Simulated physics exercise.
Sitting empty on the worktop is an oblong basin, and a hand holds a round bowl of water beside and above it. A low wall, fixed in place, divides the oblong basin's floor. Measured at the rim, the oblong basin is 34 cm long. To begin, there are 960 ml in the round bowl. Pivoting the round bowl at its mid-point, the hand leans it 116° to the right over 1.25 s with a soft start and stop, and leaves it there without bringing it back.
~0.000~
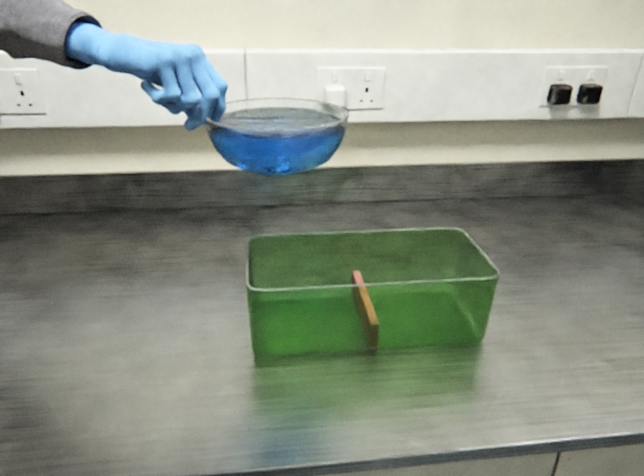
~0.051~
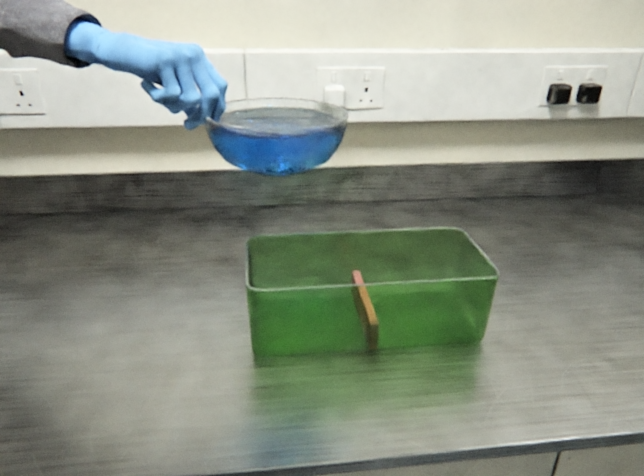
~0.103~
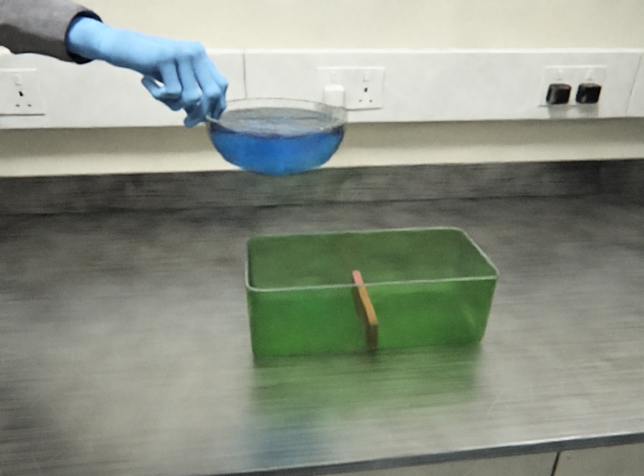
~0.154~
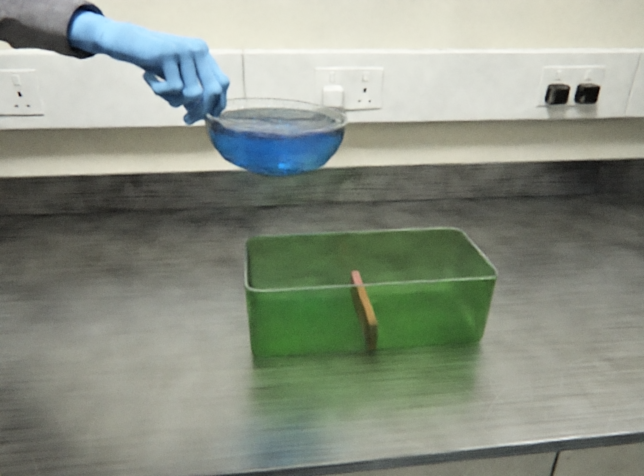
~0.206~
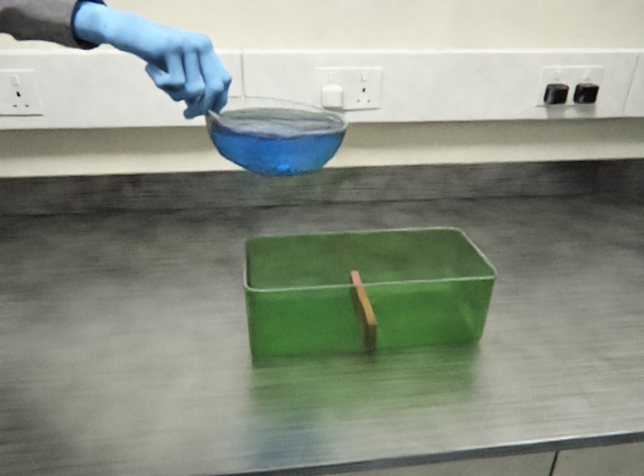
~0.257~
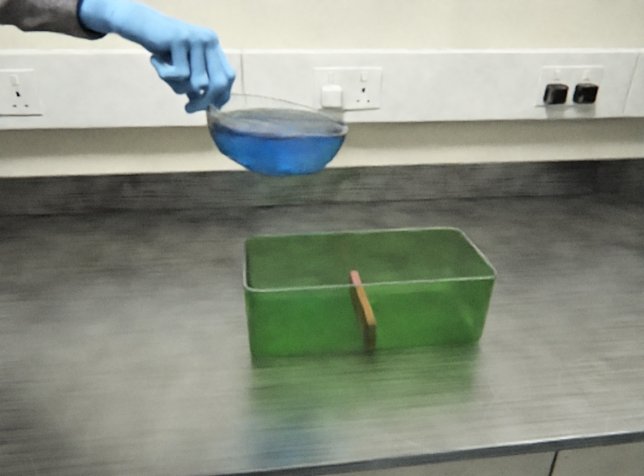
A blue-gloved hand held a round glass bowl of blue water above a green oblong basin with a low wall across its floor, then slowly leaned the bowl slightly to the right.
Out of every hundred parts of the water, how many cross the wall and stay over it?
About 72 in every hundred.
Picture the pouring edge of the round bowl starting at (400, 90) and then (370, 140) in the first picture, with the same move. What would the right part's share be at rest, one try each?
I'd expect close to 85 per cent and then close to 80 per cent.
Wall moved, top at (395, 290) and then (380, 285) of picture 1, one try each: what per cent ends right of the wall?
35 then 60 %.
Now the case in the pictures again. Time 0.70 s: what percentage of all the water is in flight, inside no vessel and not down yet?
I'd say close to 42 per cent.
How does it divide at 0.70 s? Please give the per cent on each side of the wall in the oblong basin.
Left roughly 2, right roughly 28.
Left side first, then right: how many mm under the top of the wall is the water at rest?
I'd say some 32 mm on the left and some 14 mm on the right.
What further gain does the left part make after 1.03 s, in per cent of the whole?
About 3 percent.
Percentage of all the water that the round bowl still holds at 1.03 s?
Close to 0 percent of the whole amount.
After 0.70 s the tilt is 70° and 27 per cent is still to pour, 2 is left of the wall and 28 right of it.
After 1.03 s the tilt is 108° and 0 per cent is still to pour, 24 is left of the wall and 72 right of it.
After 1.38 s the tilt is 116° and 0 per cent is still to pour, 26 is left of the wall and 72 right of it.
After 1.75 s the tilt is 116° and 0 per cent is still to pour, 27 is left of the wall and 72 right of it.
In the end 27 per cent lies left of the wall, 72 right of it and 1 outside.
